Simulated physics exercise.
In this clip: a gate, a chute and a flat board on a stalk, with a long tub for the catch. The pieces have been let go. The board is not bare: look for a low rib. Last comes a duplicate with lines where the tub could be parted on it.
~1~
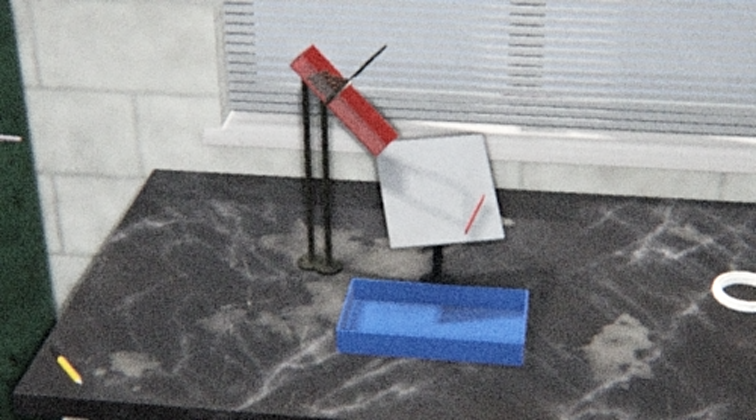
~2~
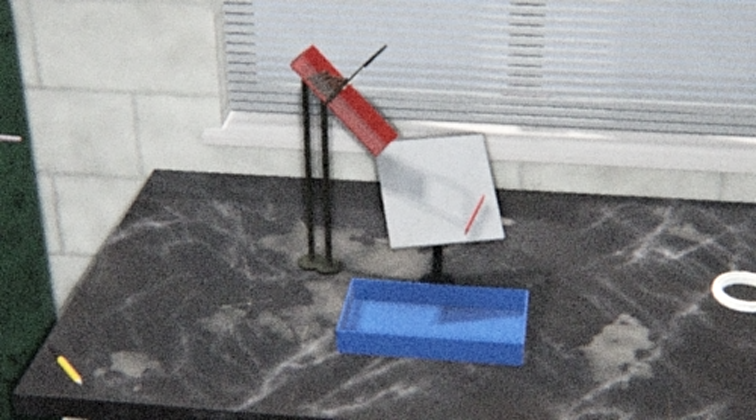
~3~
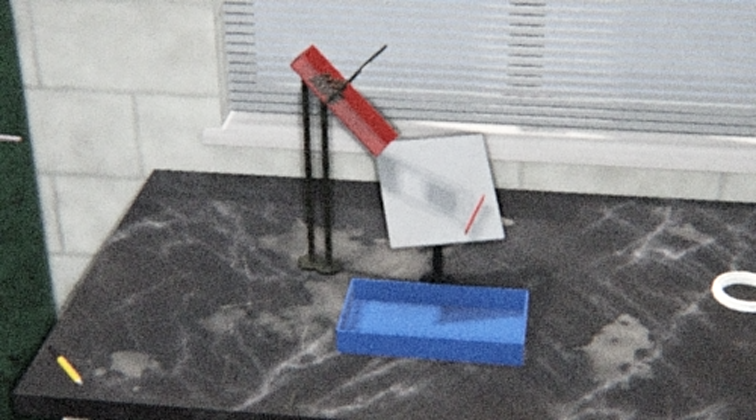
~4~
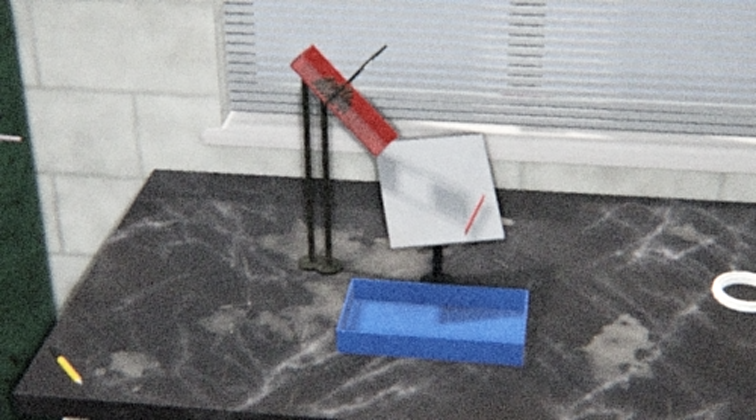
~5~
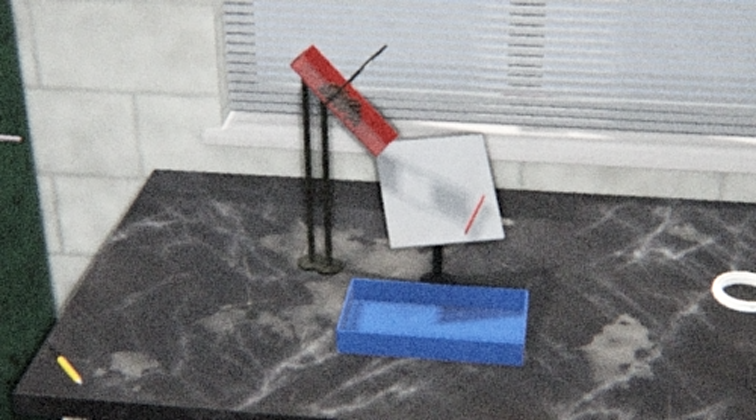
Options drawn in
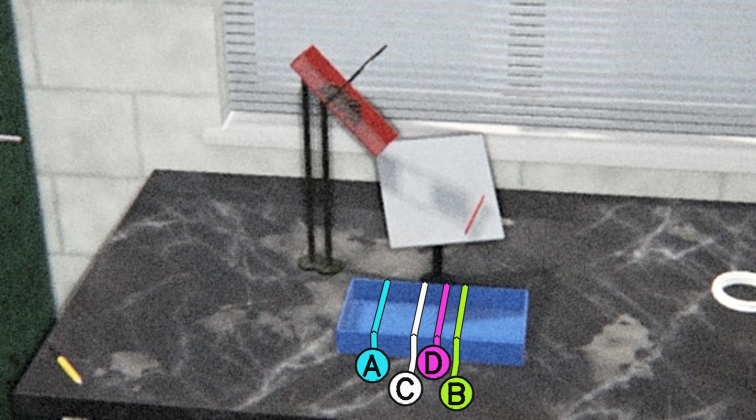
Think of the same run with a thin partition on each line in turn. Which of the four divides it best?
I would pick line B.
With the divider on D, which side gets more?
More lands on the right.
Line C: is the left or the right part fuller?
Right.
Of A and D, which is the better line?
Line D.
On the marked copy, line A crosses the front rim at (374, 333); line B crosses the front rim at (456, 339); line C crosses the front rim at (413, 336); line D crosses the front rim at (437, 337).
If A is chosen, of what is caught, none on the left of the divider, all on the right.
If B is chosen, of what is caught, about half on the left of the divider, about half on the right.
If C is chosen, of what is caught, a small part on the left of the divider, nearly all on the right.
If D is chosen, of what is caught, about a quarter on the left of the divider, most on the right.
